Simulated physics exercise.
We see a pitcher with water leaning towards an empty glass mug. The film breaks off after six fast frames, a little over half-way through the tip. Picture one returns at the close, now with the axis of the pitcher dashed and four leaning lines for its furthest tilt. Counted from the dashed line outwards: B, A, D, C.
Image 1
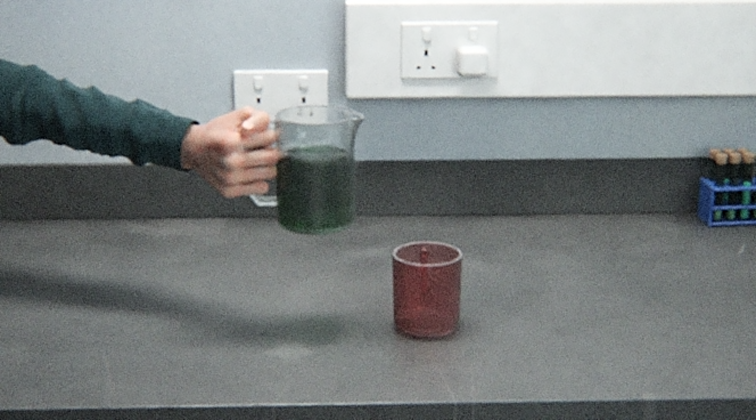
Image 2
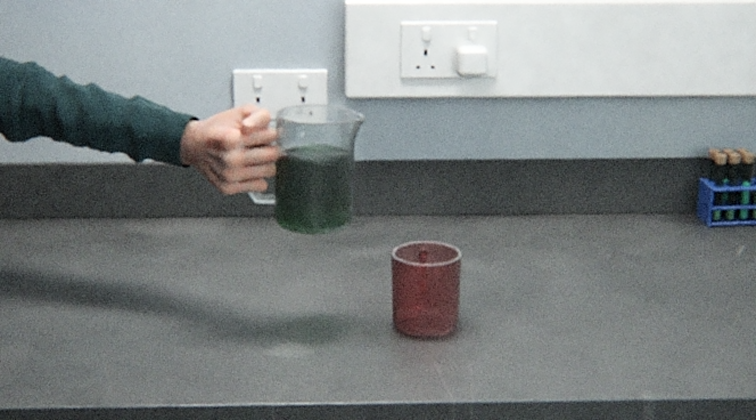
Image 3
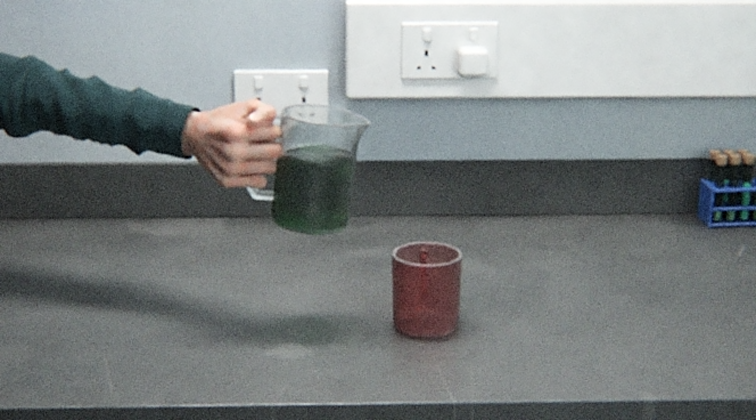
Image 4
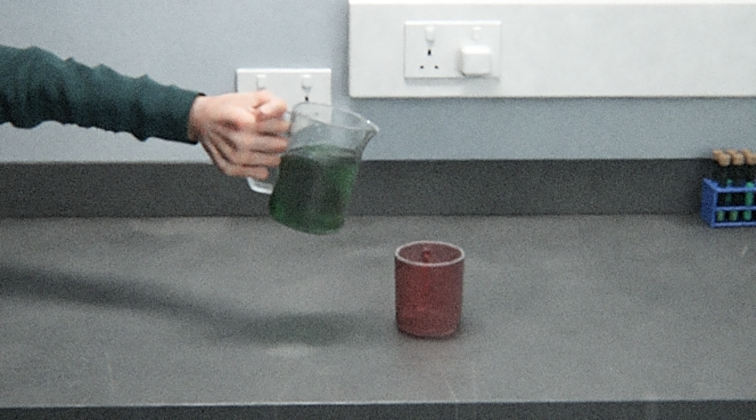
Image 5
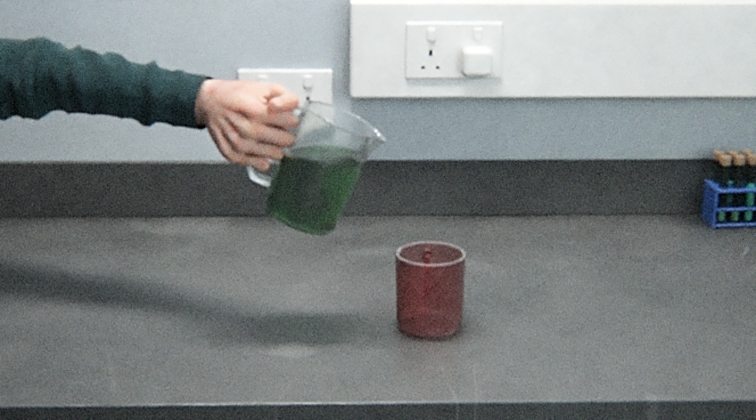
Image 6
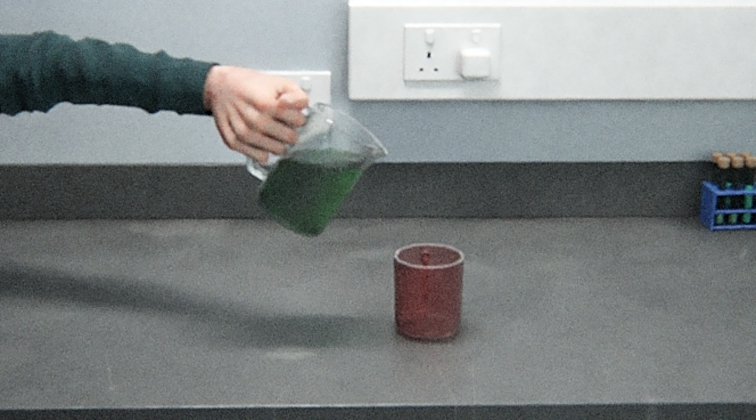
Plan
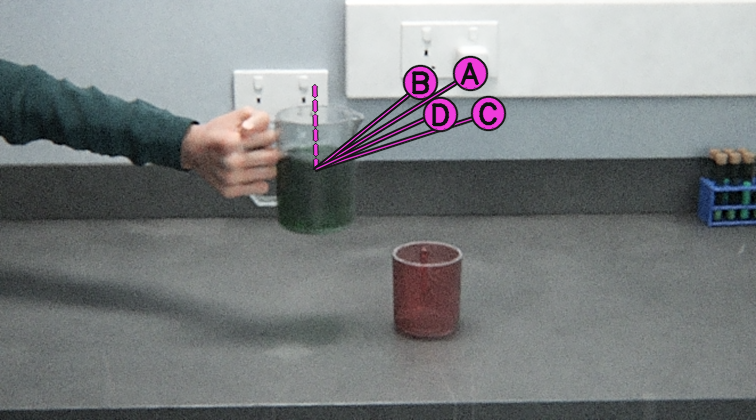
Hand in a dark green sleeve holding a glass pitcher of green liquid upright, then tilting it rightward above a red mug.
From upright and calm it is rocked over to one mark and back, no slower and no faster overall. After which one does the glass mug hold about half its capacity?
C beats the others.
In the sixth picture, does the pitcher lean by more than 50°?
No, it does not.
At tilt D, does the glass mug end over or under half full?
Under half.
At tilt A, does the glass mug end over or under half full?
Under half.
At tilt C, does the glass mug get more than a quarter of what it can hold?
Yes, clearly.
On the marked copy, A at (455, 82); B at (408, 95); C at (472, 118); D at (423, 119).
With A, the glass mug ends with about 15 % of what it can hold.
With B, the glass mug ends with about 6 % of what it can hold.
With C, the glass mug ends with about 48 % of what it can hold.
With D, the glass mug ends with about 29 % of what it can hold.
